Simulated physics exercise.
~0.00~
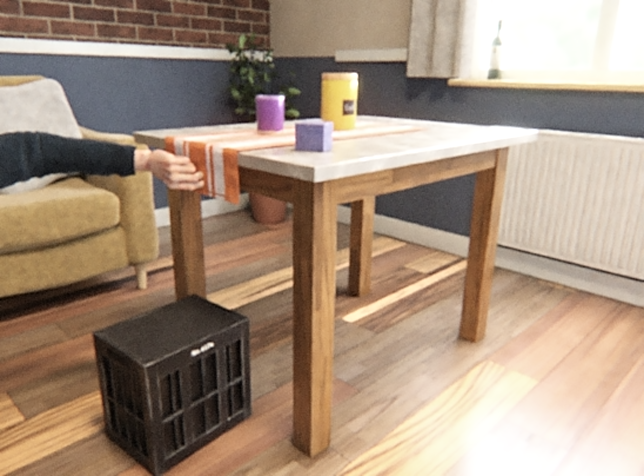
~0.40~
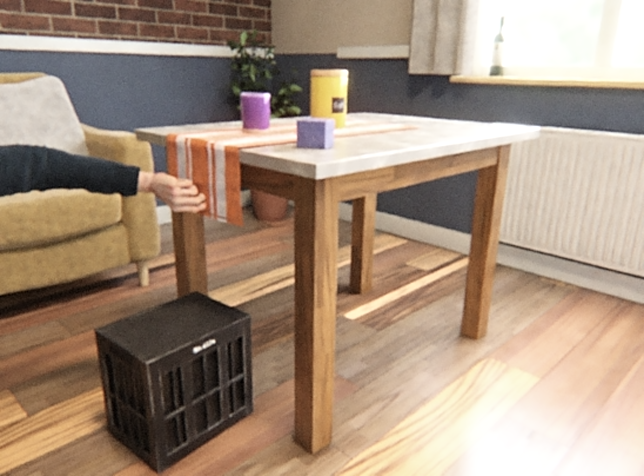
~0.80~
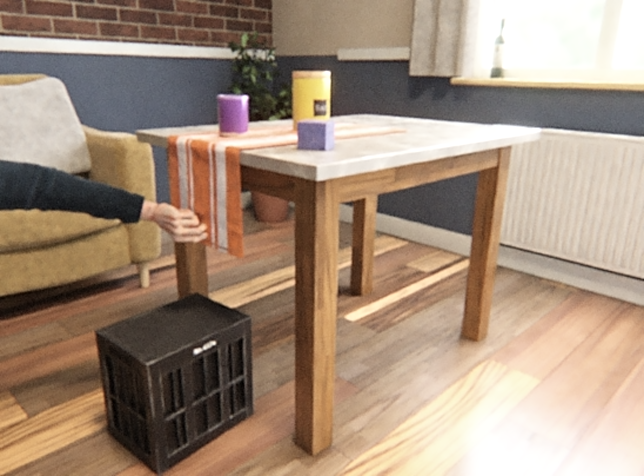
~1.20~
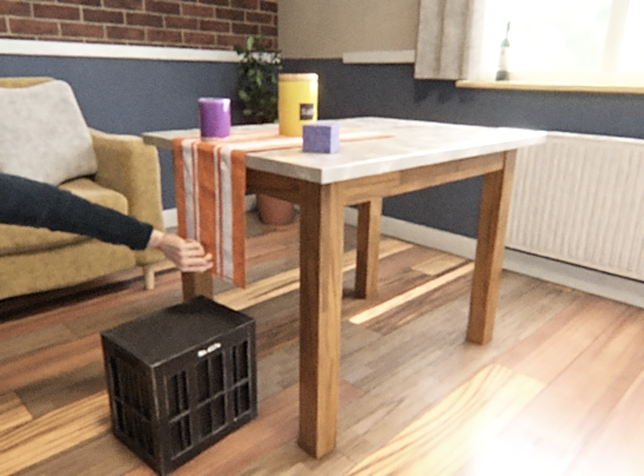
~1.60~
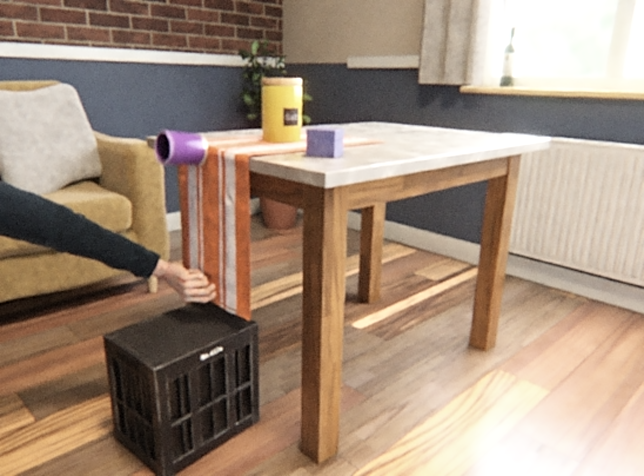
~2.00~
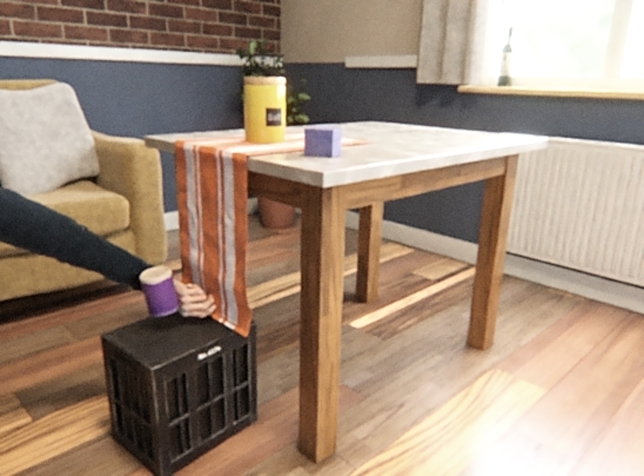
In a sunlit room with a wooden floor, a purple mug, a yellow canister and a blue block stand on a table, near an orange striped cloth whose end hangs above a black crate. A hand reaching in from the left grips the hanging end and pulls it slowly downward. The mug and the canister ride left with the cloth, while the block stays put. As the cloth drops lower, the mug tips onto its side at the table's edge. It then falls and is seen upside down by the hand, just above the crate. The cloth's end reaches the crate, with the canister still upright and the block still on the table.
